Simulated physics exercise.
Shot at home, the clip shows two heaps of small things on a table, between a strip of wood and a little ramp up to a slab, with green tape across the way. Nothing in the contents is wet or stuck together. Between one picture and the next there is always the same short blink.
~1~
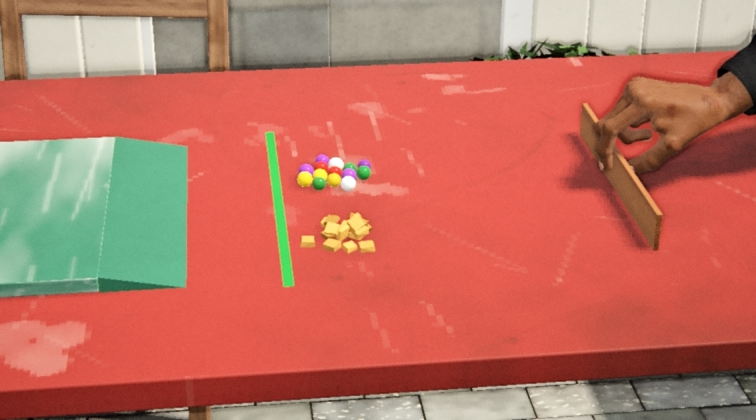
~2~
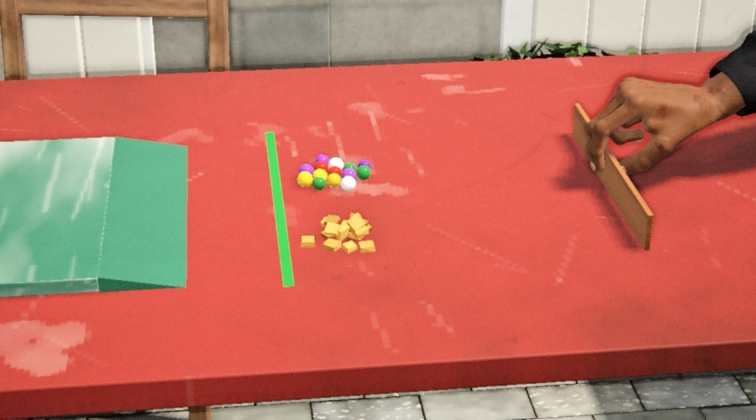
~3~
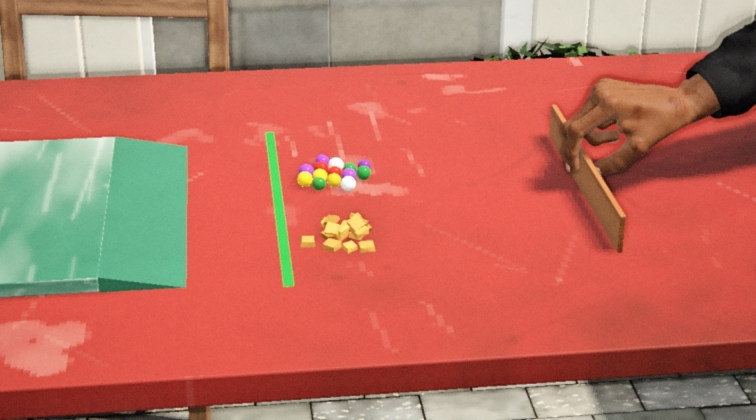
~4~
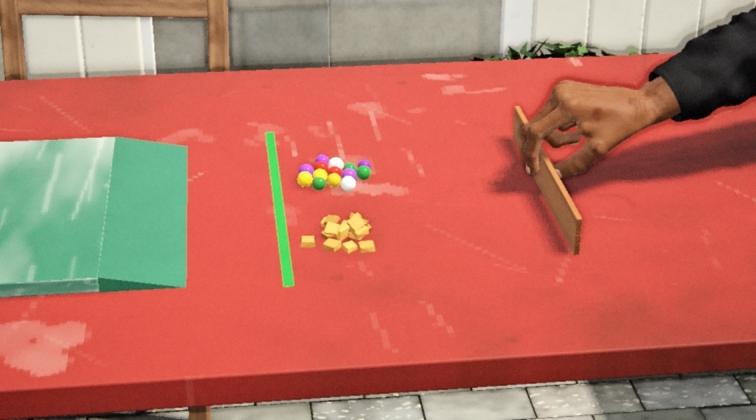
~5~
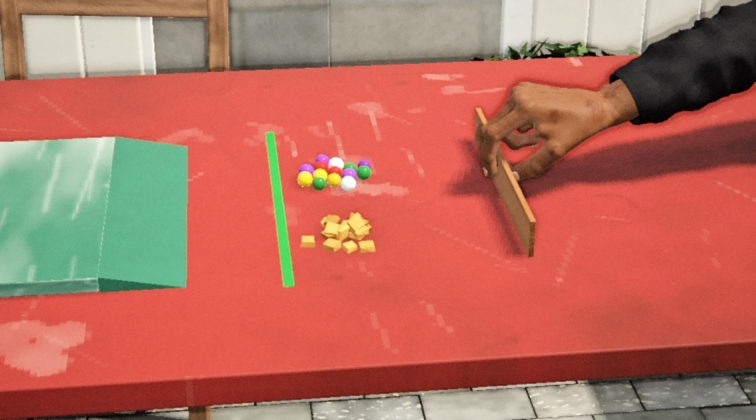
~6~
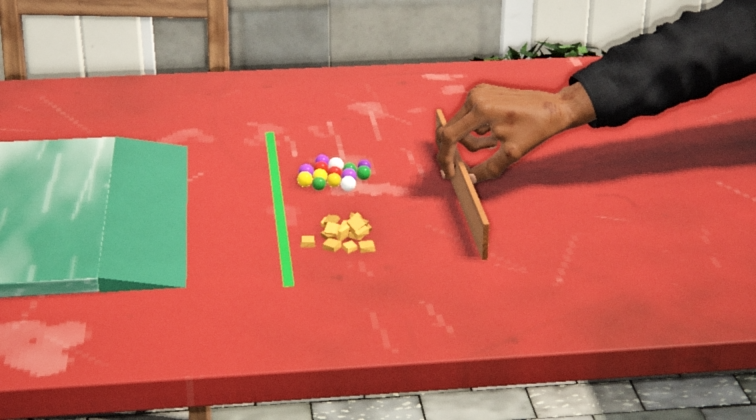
A hand slides a strip of wood left across a red table toward two small heaps.
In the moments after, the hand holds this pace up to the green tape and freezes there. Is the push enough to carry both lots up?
Front lot: None on top; back lot: At least some up.
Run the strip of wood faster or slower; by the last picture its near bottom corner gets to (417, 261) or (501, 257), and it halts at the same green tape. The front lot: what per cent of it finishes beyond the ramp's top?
Around 10 % and around 0 %.
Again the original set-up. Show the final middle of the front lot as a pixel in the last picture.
Looks like it settles around (205, 242).
Then, 0.14 s later than the last frame, strip of wood still moving, near (357, 167); front lot every one short of the ramp; back lot every one short of the ramp.
Then, 0.31 s later than the last frame, strip of wood stopped at the green tape; front lot every one short of the ramp; back lot every one short of the ramp.
Then, 0.59 s later than the last frame, strip of wood stopped at the green tape; front lot about a tenth on the ramp, the larger part short of the ramp; back lot roughly two thirds past the top, roughly a third on the ramp.
When it is over, strip of wood stopped at the green tape; front lot not one past the top, about a tenth on the ramp, the larger part short of the ramp; back lot every one past the top.
